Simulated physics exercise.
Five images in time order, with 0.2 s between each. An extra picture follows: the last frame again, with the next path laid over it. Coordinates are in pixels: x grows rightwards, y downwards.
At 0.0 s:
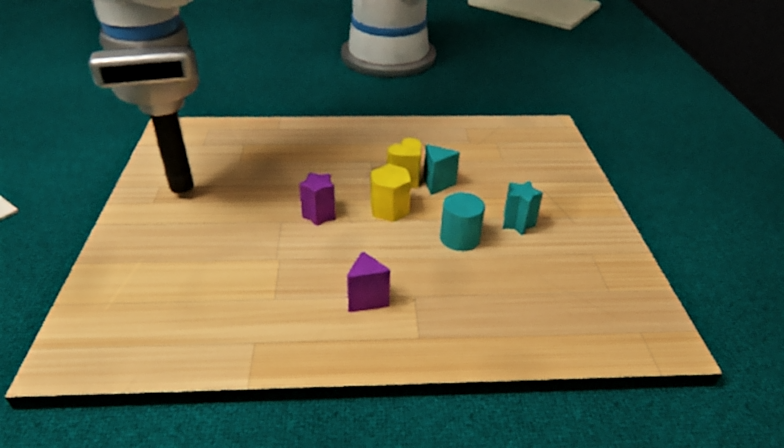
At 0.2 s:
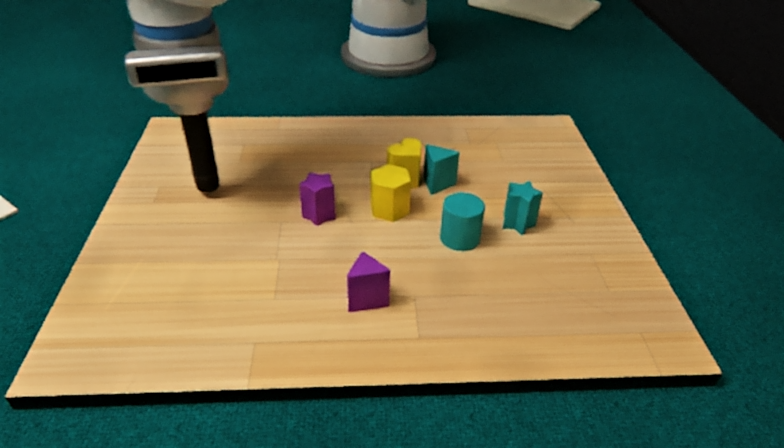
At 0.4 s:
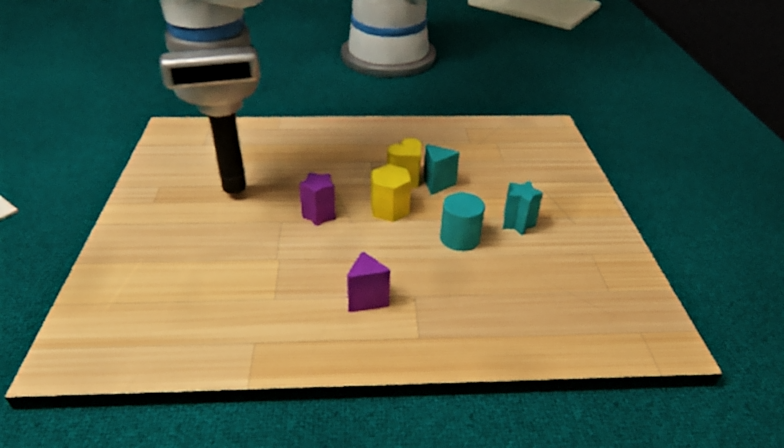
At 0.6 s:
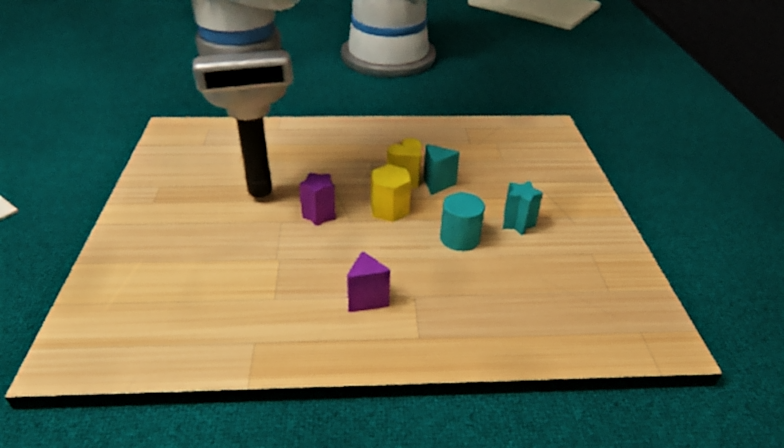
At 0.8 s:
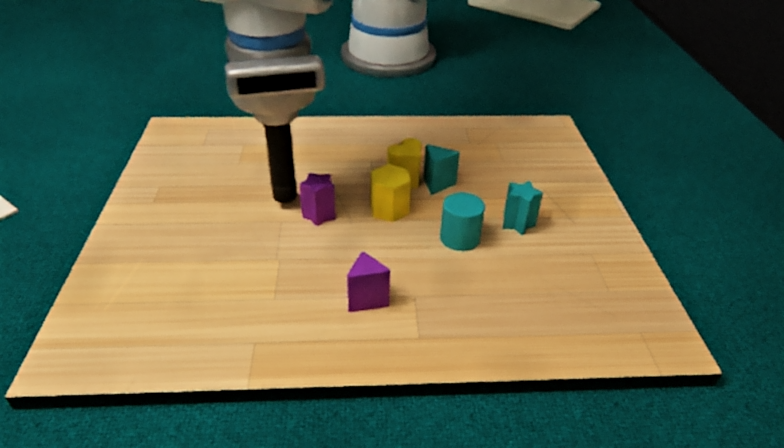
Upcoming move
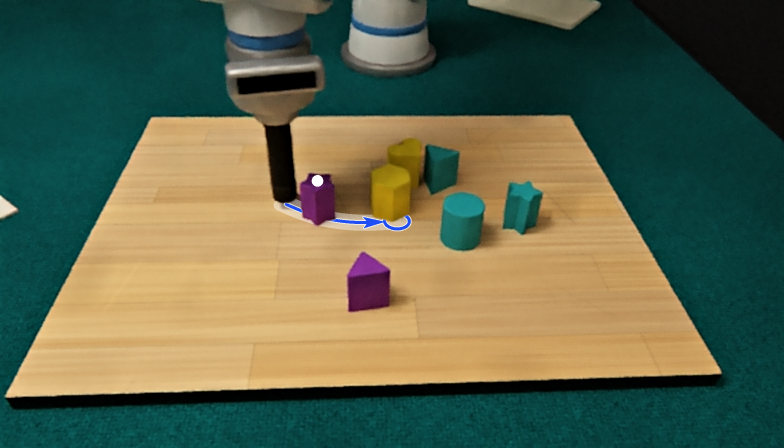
On a wooden board over a green surface, a robotic arm moves its black post steadily rightward from the left side until it is close beside the purple star-shaped block, while the purple, yellow and turquoise blocks stay still.
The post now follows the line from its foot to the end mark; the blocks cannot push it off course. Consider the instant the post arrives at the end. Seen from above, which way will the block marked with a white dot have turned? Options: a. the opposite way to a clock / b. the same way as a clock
That would be b.
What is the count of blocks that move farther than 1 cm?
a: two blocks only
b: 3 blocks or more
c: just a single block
The answer is a.
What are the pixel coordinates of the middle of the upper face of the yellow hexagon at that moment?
In the picture, that point is around (408, 169).
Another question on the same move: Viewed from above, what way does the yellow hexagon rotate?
From above, counter-clockwise.
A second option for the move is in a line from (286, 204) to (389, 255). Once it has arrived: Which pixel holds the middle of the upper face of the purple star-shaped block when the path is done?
I'd expect the centre of its top face to be at (387, 198).
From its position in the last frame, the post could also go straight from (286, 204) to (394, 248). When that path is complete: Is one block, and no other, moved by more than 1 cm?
It seems so.
Path on the board, from (286, 204) through (318, 217) and (357, 222) to (397, 221); the dot is on the purple star-shaped block.
What follows on the original path. One third of the way, post at (318, 209); purple star-shaped block at (341, 187).
Two thirds of the way, post at (357, 215); purple star-shaped block at (381, 196).
At the end, post at (397, 214); purple star-shaped block at (410, 202), turned 45° clockwise; yellow hexagon at (408, 169), turned 45° anticlockwise; turquoise circle in place.
